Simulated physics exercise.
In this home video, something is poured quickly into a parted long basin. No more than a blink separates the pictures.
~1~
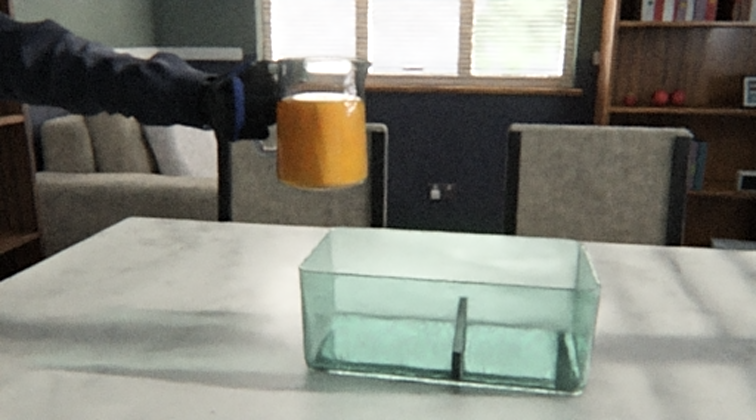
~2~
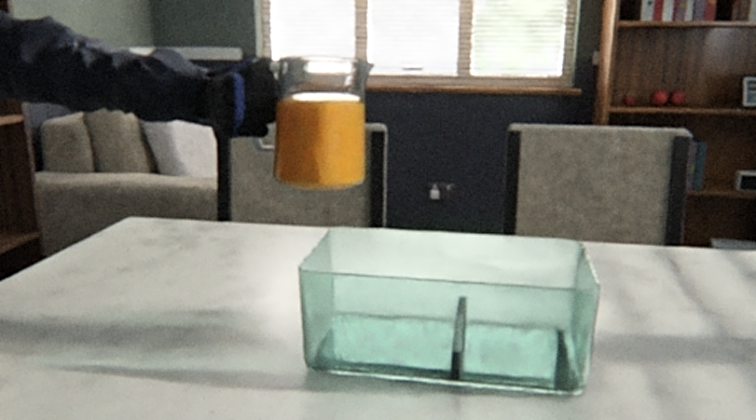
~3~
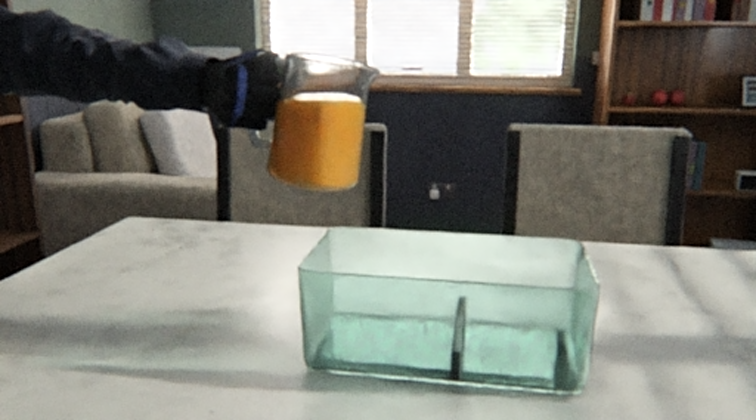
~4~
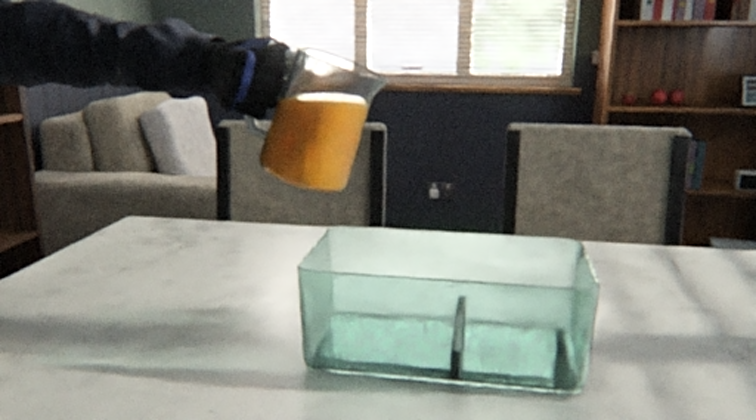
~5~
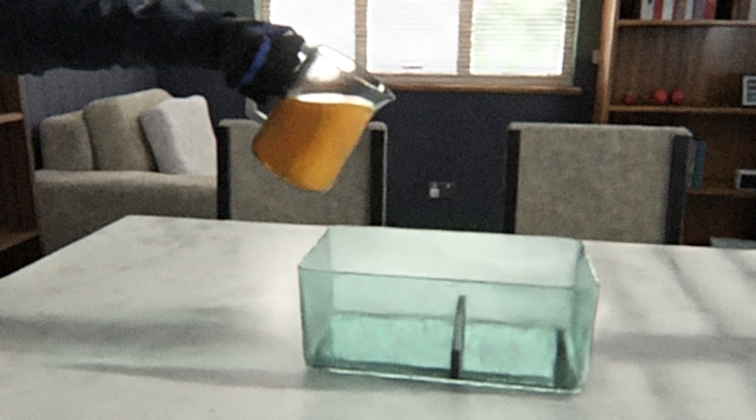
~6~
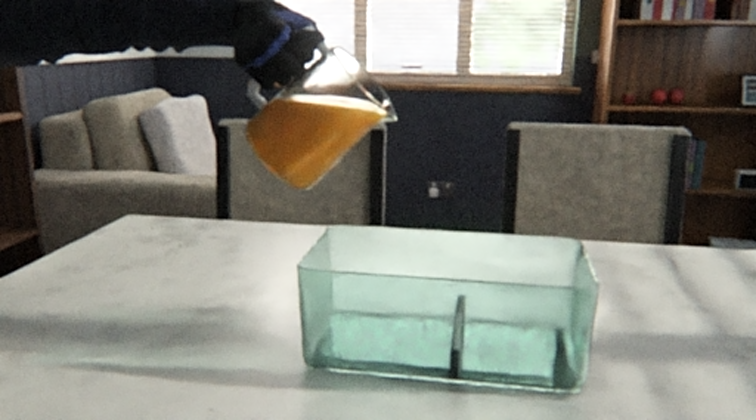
An arm in a dark sleeve and dark glove reaches in from the left, seen from just above a pale marbled table in a living room with a beige sofa, chairs, a bright window and wooden shelves. It holds a clear glass jug of orange liquid above a long, pale green see-through basin with a low dark divider. The jug starts upright, then tips steadily rightward as the hand rises, the liquid slanting toward its lip, while the basin and camera stay still.
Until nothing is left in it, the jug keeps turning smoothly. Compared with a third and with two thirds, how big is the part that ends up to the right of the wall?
Smaller than a third.
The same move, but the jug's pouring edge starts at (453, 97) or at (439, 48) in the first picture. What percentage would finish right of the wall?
In order, roughly 90 percent and 80 percent.
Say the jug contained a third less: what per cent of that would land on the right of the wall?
Close to 5 per cent, more or less.
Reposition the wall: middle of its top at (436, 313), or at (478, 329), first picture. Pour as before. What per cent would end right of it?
70 %, then 10 %.
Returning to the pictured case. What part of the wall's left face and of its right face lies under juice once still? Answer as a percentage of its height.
Levels: Left around 60 per cent, right around 10 per cent.
A moment on, the tilt is 101° and 69 per cent is still to pour, 8 is left of the wall and 0 right of it.
Next, the tilt is 110° and 22 per cent is still to pour, 55 is left of the wall and 5 right of it.
Then the tilt is 110° and 4 per cent is still to pour, 74 is left of the wall and 12 right of it.
Later the tilt is 110° and 0 per cent is still to pour, 81 is left of the wall and 15 right of it.
At rest 81 per cent lies left of the wall, 16 right of it and 4 outside.
